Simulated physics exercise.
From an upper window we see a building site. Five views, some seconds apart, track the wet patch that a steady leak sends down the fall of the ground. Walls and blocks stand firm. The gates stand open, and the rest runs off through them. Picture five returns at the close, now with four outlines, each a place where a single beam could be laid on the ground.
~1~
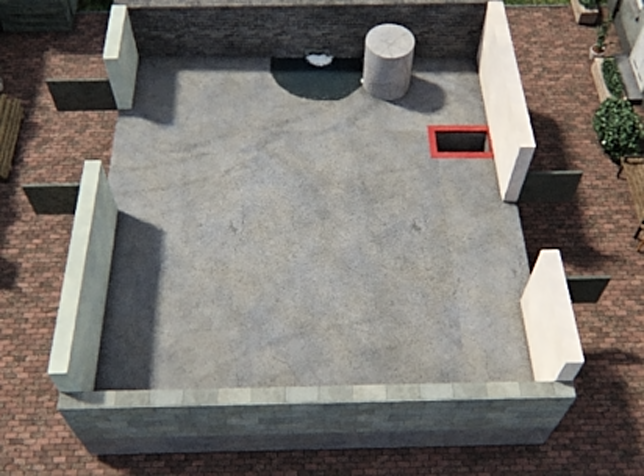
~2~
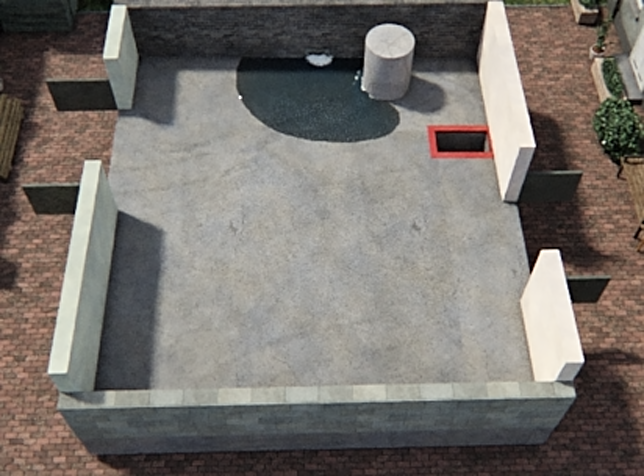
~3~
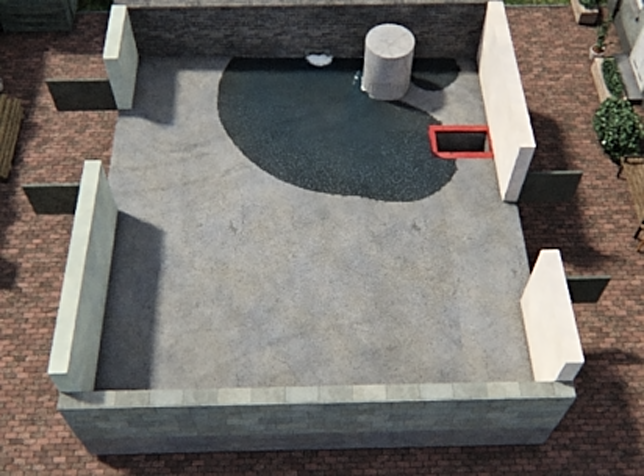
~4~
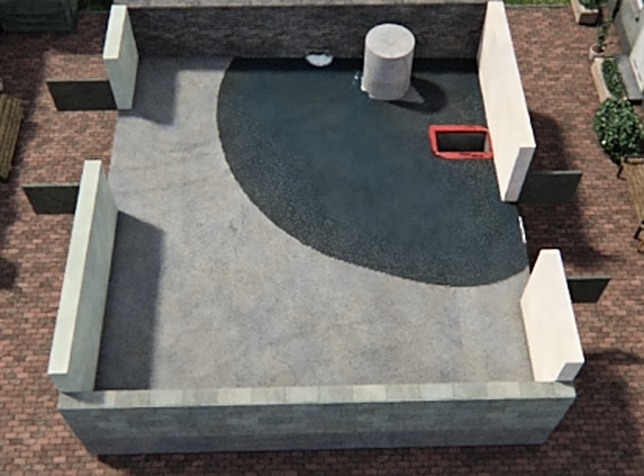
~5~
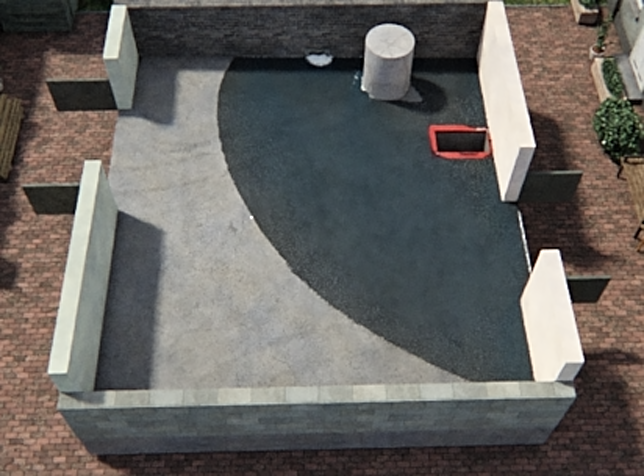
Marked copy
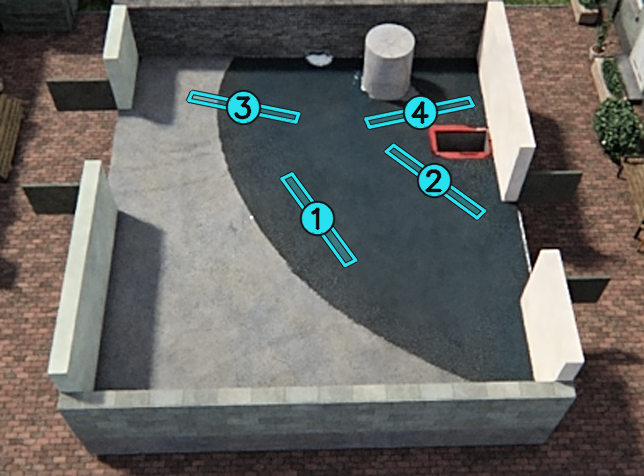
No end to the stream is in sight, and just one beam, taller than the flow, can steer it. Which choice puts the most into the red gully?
It is 3.
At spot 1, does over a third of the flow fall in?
No, it does not.
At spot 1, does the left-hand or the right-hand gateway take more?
The right gate.
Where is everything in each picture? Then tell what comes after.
In the first picture, outfall at (317, 53); red gully at (463, 142); open gate at (511, 249); open gate at (125, 157); 3 % of the ground under water, visible out to (303, 95); red gully still dry.
In the second picture, 11 % of the ground under water, visible out to (385, 128); red gully still dry.
In the third picture, 24 % of the ground under water, visible out to (412, 196); red gully still dry.
In the fourth picture, 41 % of the ground under water, visible out to (513, 266); red gully taking water.
In the fifth picture, 52 % of the ground under water, visible out to (530, 355); red gully taking water.
In cyan, 1 from (287, 176) to (350, 262); 2 from (390, 148) to (480, 214); 3 from (190, 96) to (297, 117); 4 from (367, 123) to (471, 101).
With 1, about 19 % of the stream goes into the red gully, about 80 % out by the gates.
With 2, about 22 % of the stream goes into the red gully, about 77 % out by the gates.
With 3, about 31 % of the stream goes into the red gully, about 67 % out by the gates.
With 4, about 21 % of the stream goes into the red gully, about 77 % out by the gates.
